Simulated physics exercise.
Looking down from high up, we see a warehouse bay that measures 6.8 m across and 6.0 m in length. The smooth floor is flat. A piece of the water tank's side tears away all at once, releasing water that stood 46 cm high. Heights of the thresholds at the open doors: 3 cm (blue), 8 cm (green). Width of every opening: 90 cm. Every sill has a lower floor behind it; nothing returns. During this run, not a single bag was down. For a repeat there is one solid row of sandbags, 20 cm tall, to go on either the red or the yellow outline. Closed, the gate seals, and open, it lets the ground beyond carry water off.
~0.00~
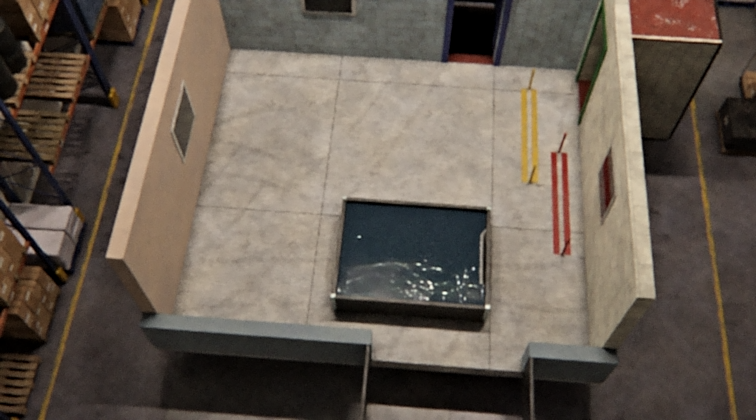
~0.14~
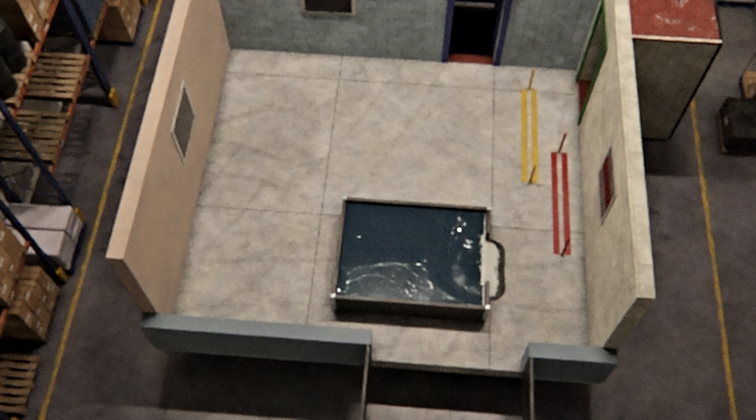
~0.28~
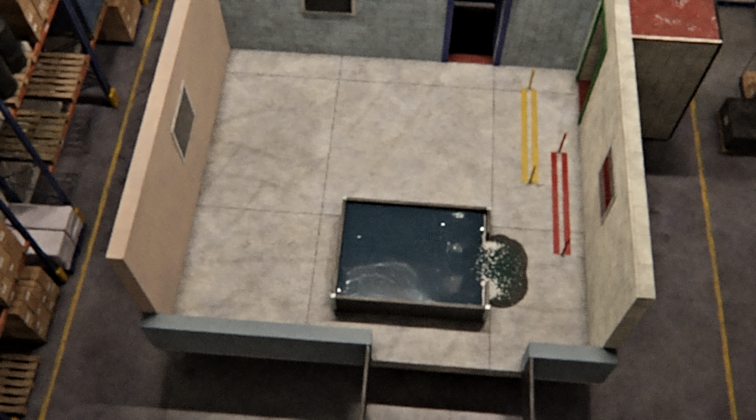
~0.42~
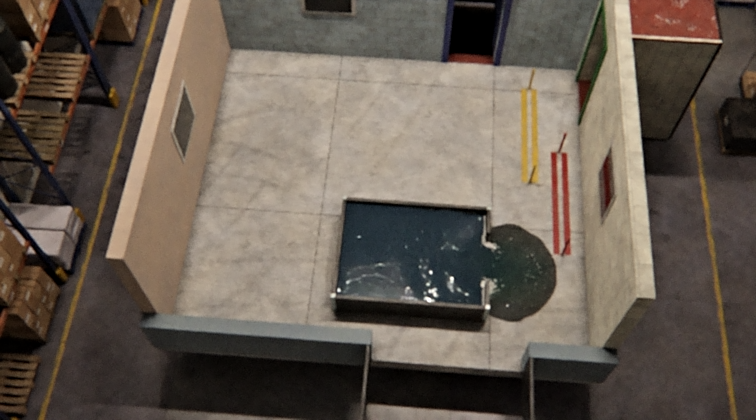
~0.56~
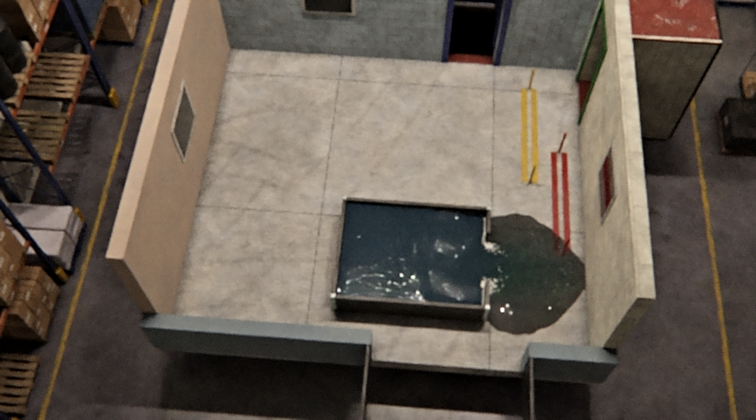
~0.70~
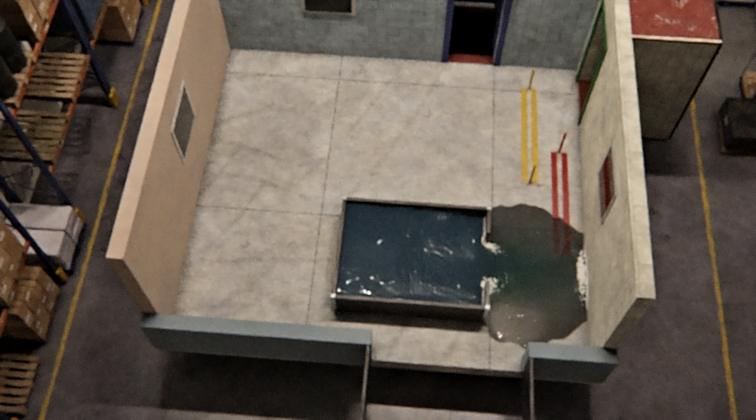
A dark blue tank of water stands near the front of a pale-floored, roofless room in a warehouse, seen from high above by a still camera. Yellow and red outlines mark the floor at right, near a cream wall, with shelves of boxes at far left. The tank's right side breaks open, and foaming water pours out, spreading in a widening dark pool across the red outline's lower end to the right wall.
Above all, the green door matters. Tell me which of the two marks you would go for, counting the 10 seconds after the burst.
I would go for the red one.
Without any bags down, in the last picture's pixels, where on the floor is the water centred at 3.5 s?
Around (462, 255).
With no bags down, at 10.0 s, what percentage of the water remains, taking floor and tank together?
Around 86 out of every hundred.
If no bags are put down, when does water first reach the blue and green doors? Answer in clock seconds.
The blue door at 3.6 s and the green door at 2.2 s.
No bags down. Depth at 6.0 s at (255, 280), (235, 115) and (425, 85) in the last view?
Roughly 1, 0 and 5 cm.
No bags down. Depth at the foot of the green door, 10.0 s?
Depth: Approx. 7.5 cm.
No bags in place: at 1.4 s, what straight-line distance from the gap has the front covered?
Some 2.4 m out.
After 1.4 s water covers 10 % of the floor and is deepest (27 cm) near (580, 361) in the run without bags; in at the green door, 0 L with no bags, 0 L with the row on red, 0 L on yellow.
After 2.2 s water covers 15 % of the floor and is deepest (28 cm) near (580, 361) in the run without bags; in at the green door, 0 L with no bags, 0 L with the row on red, 0 L on yellow.
After 3.5 s water covers 30 % of the floor and is deepest (22 cm) near (580, 361) in the run without bags; in at the green door, 0 L with no bags, 0 L with the row on red, 0 L on yellow.
After 6.0 s water covers 50 % of the floor and is deepest (16 cm) near (580, 361) in the run without bags; in at the green door, 3 L with no bags, 2 L with the row on red, 29 L on yellow.
After 10.0 s water covers 85 % of the floor and is deepest (10 cm) near (577, 289) in the run without bags; in at the green door, 11 L with no bags, 5 L with the row on red, 81 L on yellow.
